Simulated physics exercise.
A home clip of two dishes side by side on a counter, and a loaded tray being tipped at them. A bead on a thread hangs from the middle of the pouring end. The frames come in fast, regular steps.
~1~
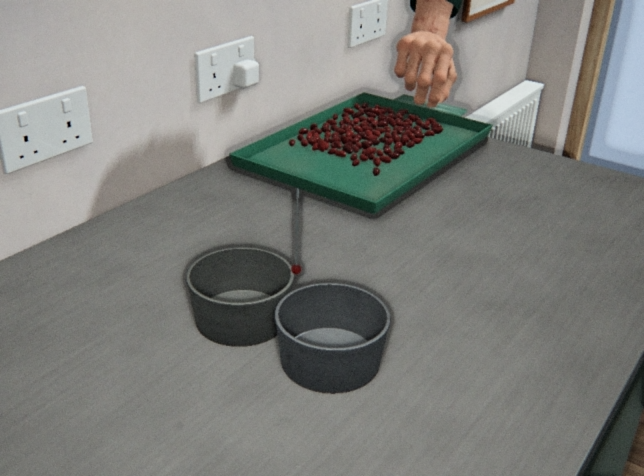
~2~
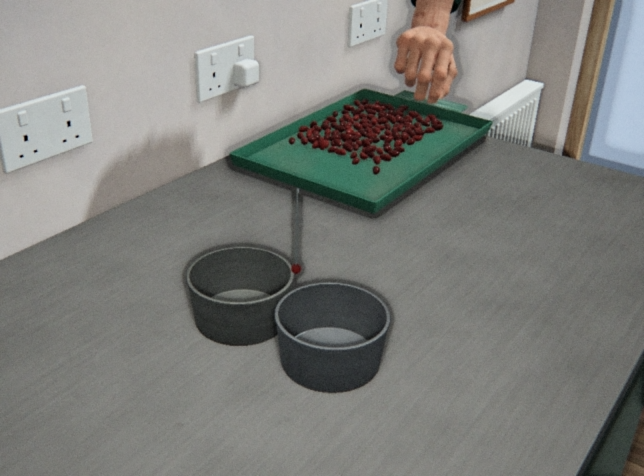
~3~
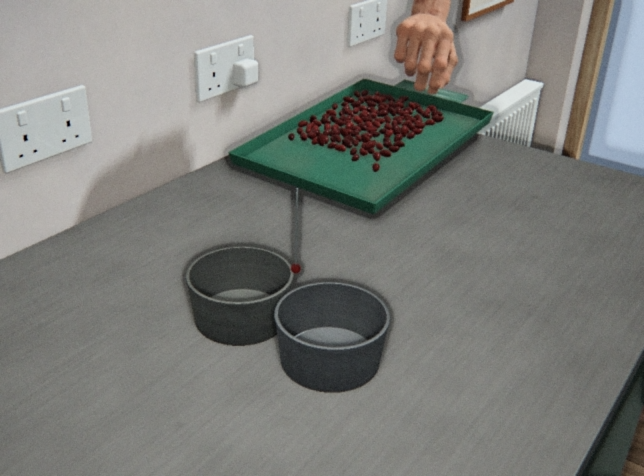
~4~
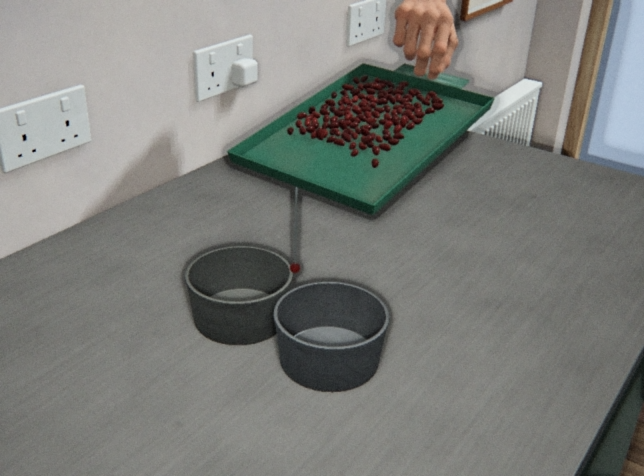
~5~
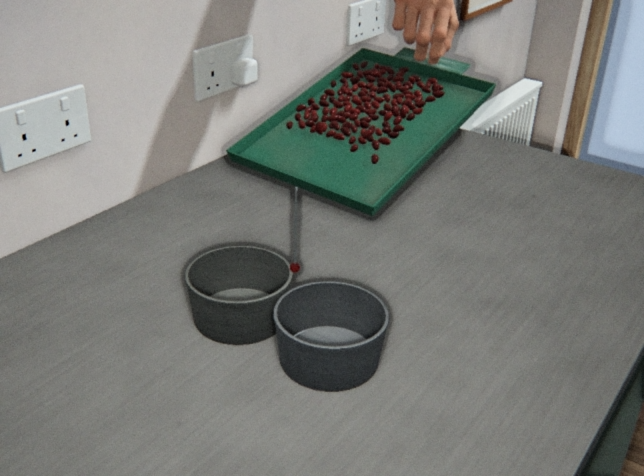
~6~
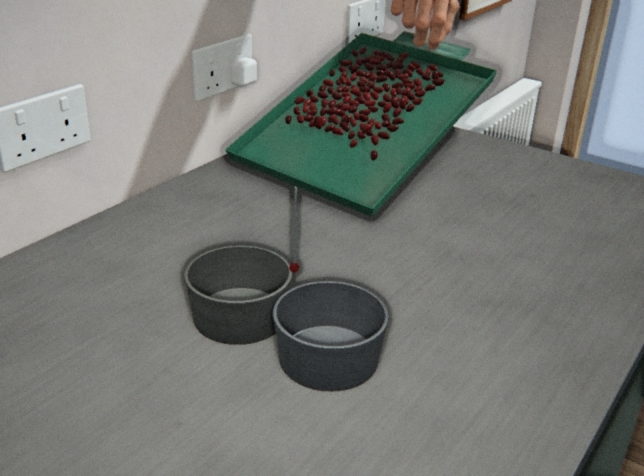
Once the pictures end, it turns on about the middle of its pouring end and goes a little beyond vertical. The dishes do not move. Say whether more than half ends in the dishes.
Caught overall: More than half.
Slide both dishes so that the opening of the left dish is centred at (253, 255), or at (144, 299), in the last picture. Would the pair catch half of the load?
First less than half, then under half.
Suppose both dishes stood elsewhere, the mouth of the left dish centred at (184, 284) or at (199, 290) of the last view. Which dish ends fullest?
One: The dish on the right. Two: The right dish.
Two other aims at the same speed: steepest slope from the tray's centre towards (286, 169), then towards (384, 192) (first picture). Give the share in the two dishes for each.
First some 90, then 70 per cent.
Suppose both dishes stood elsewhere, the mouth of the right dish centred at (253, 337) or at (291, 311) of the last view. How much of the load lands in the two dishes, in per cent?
About 30 and 70 per cent.
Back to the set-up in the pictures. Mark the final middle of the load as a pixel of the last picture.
Roughly at (313, 357).
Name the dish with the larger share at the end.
Fuller: Right.
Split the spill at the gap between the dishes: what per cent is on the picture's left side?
About 80 per cent.
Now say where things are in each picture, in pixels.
Corners of the pouring end (233, 153) and (375, 201), level; middle of the load (367, 130), kidney beans; left dish (206, 316); right dish (299, 361); bead on its thread (296, 269), in the first picture.
Corners of the pouring end (233, 153) and (375, 200), level; middle of the load (367, 127), in the second picture.
Corners of the pouring end (233, 152) and (374, 201), tipped barely, lowest at the right corner; middle of the load (367, 120), in the third picture.
Corners of the pouring end (231, 151) and (373, 203), tipped a little, lowest at the right corner; middle of the load (366, 110), in the fourth picture.
Corners of the pouring end (230, 150) and (372, 204), tipped a little, lowest at the right corner; middle of the load (366, 100), in the fifth picture.
Corners of the pouring end (229, 149) and (371, 206), tipped clearly, lowest at the right corner; middle of the load (365, 90); left dish (204, 314); right dish (297, 359), in the sixth picture.
Just after the last frame, tray tipped steeply; the larger part on the tray; just a few in the right dish; just a few outside both; about a tenth in the air.
A moment on, tray tipped past a quarter turn; roughly half on the tray; roughly a third in the right dish; about a tenth in the left dish; about a tenth outside both; about a tenth in the air.
Further on, tray tipped past a quarter turn; roughly two thirds in the right dish; roughly a quarter in the left dish; about a tenth outside both.
When it is over, tray tipped past a quarter turn; roughly two thirds in the right dish; roughly a quarter in the left dish; about a tenth outside both.
